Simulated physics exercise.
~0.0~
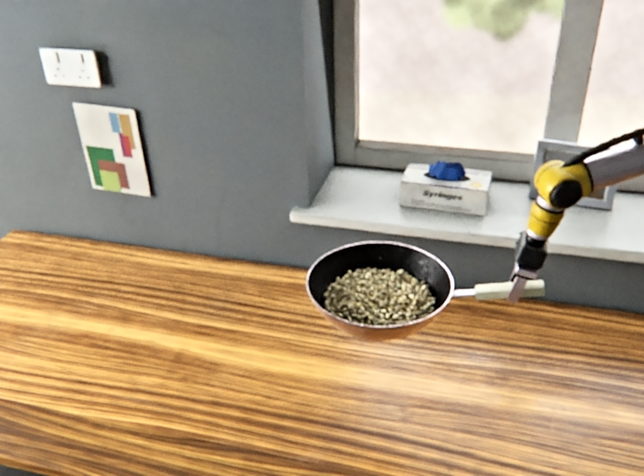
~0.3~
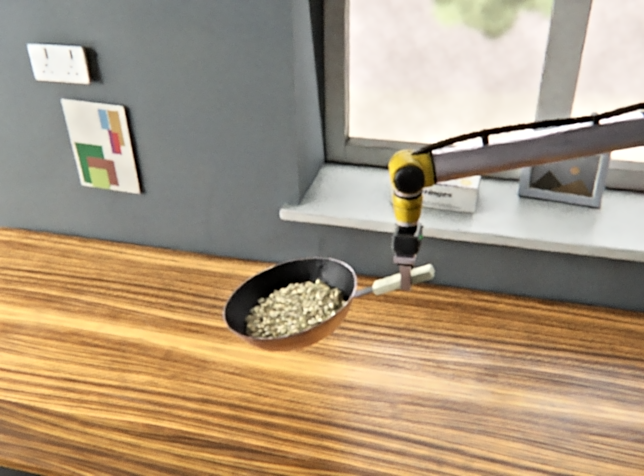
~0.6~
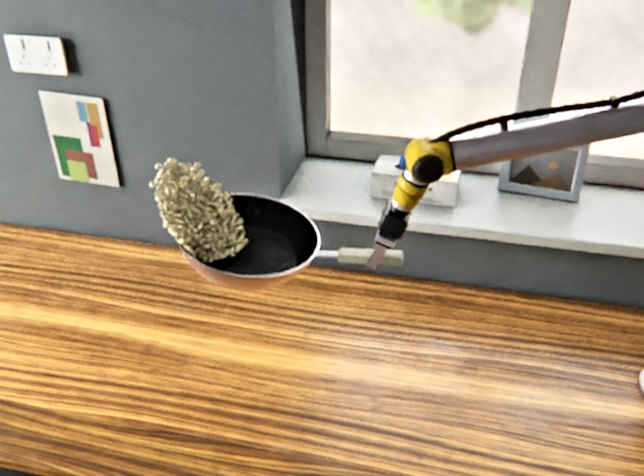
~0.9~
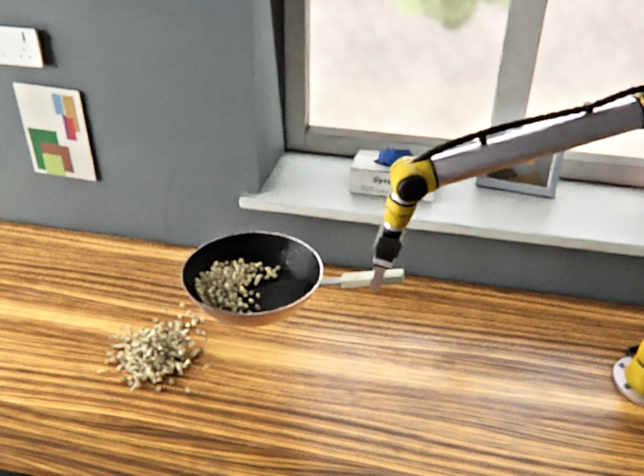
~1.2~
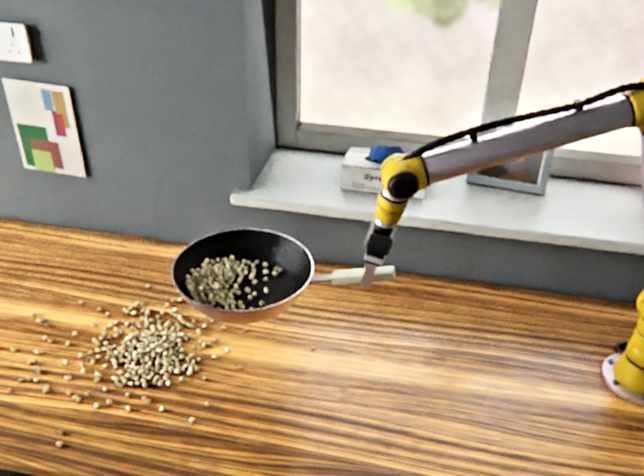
The video shows a robot arm moving a frying pan of dried beans left above a wooden table, then tossing them up beyond its far-left rim; some land back in the pan, while most spill and scatter across the table as the pan levels.
